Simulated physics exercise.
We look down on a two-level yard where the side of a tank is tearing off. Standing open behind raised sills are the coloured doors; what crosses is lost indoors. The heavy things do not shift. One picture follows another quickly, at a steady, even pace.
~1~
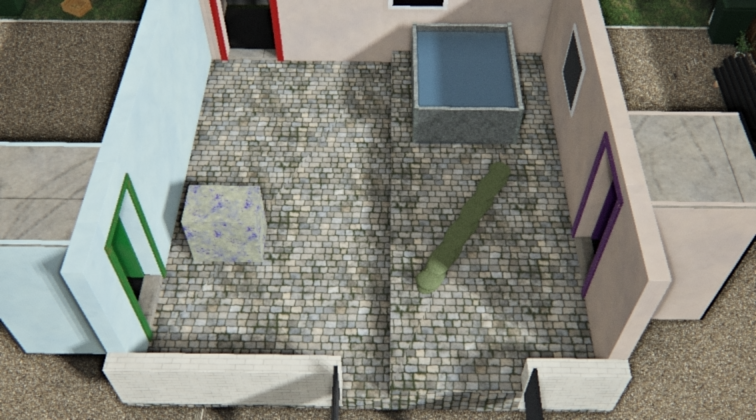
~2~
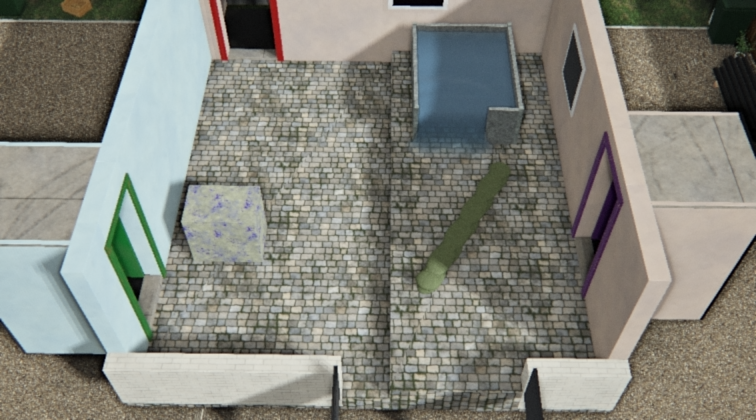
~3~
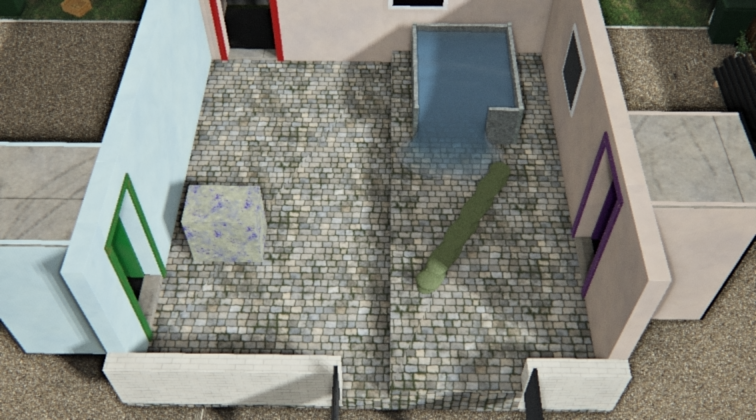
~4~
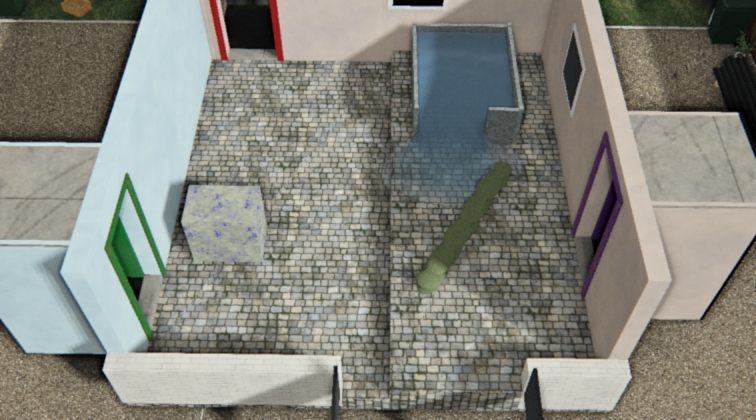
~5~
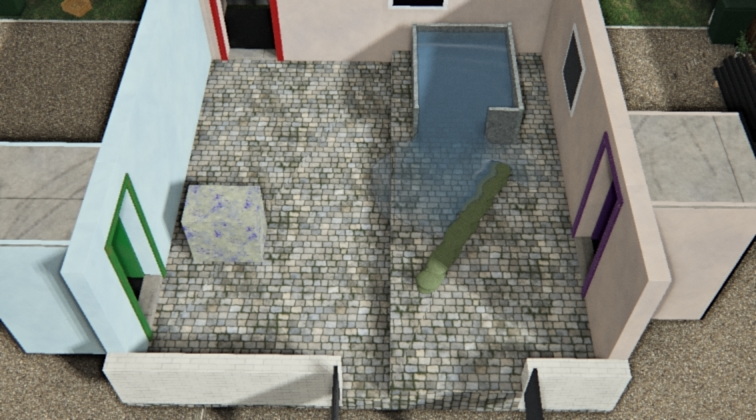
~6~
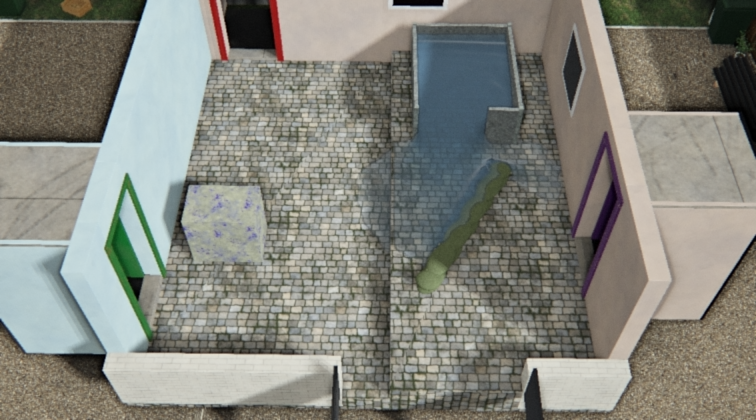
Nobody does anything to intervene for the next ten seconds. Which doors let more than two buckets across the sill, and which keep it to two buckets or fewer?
Most likely the green door will exceed two buckets; most likely the red door will exceed two buckets; most likely the purple door will not exceed two buckets.
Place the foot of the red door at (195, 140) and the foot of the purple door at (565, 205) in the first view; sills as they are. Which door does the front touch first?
The flood hits the door marked purple before any other door.
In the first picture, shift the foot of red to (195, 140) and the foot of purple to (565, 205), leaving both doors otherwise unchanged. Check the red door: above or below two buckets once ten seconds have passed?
For the red door, the answer is that it stays on the safe side.
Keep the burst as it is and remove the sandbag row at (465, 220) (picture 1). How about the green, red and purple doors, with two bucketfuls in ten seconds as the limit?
Going through them: Green doesn't reach it, red doesn't reach it, purple overshoots.
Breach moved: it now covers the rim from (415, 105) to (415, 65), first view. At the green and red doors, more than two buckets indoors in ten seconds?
Green falls short, red goes past it.
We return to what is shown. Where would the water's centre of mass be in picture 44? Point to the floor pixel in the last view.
I'd point to (339, 227).
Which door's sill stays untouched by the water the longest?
The red one.
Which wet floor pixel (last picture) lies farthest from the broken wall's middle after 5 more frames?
The front tops out at about (348, 381).
A moment on, water covers 30 % of the floor; the green door not reached, the red door not reached, the purple door not reached.
Next, water covers 50 % of the floor; the green door not reached, the red door not reached, the purple door wet at the sill, nothing in.
Then, water covers 50 % of the floor; the green door under two buckets in, the red door not reached, the purple door wet at the sill, nothing in.
Later, water covers 75 % of the floor; the green door over two buckets in, the red door over two buckets in, the purple door wet at the sill, nothing in.
In the end, water covers 90 % of the floor; the green door over two buckets in, the red door over two buckets in, the purple door wet at the sill, nothing in.
